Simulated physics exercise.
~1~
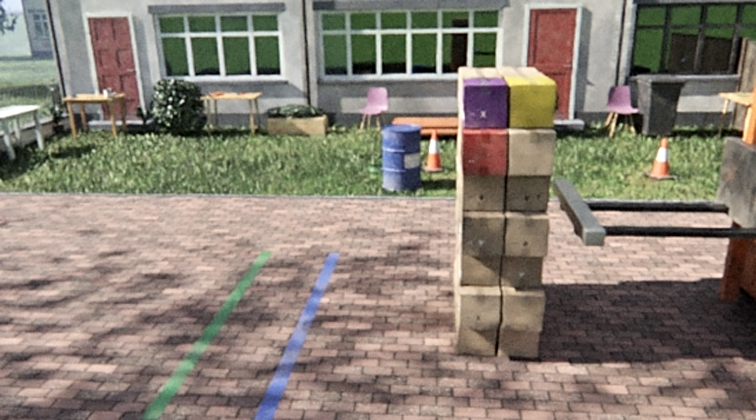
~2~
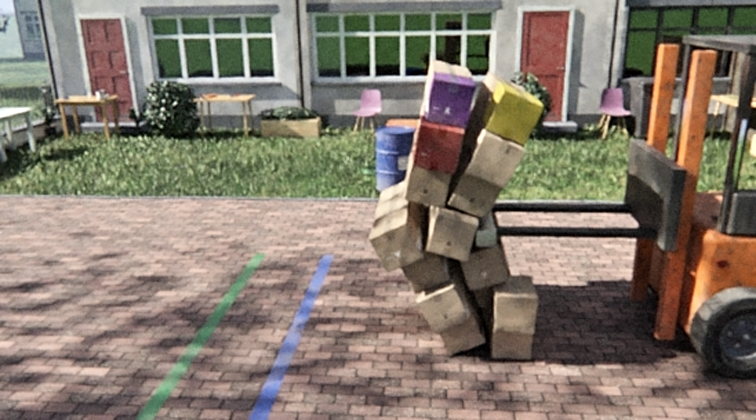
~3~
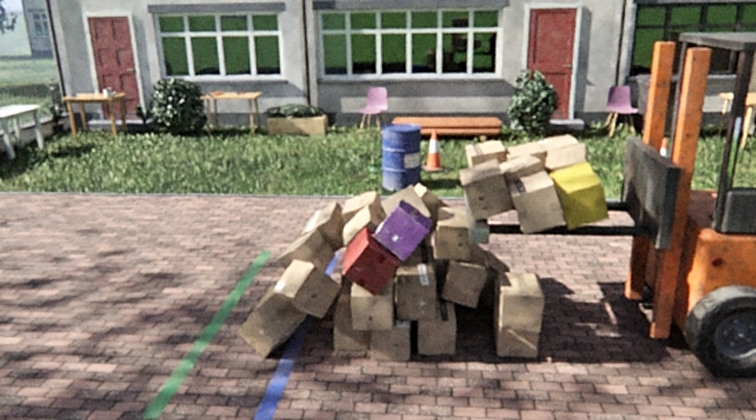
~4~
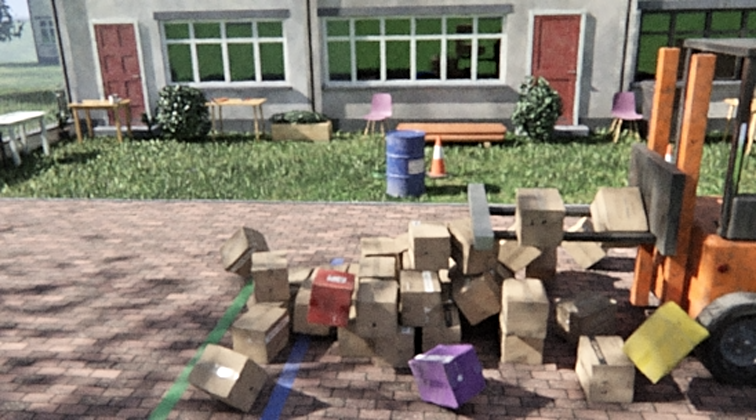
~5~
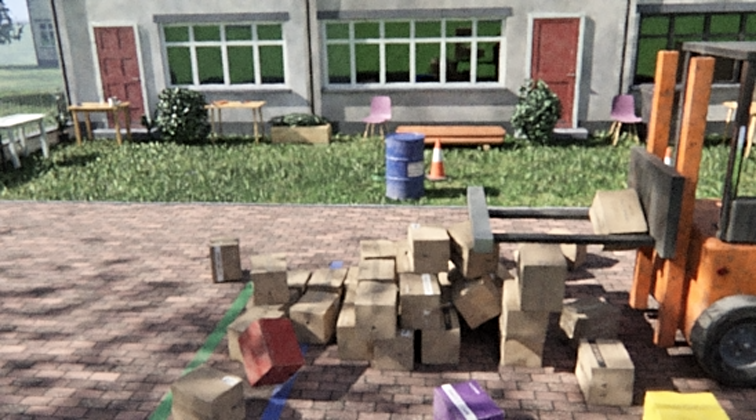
The footage shows a forklift driving a level beam leftward into a tall stack of cartons, which buckles and collapses across the brick paving, some tumbling past a blue stripe. The purple and yellow cartons end up in the foreground, while one carton remains on the beam.
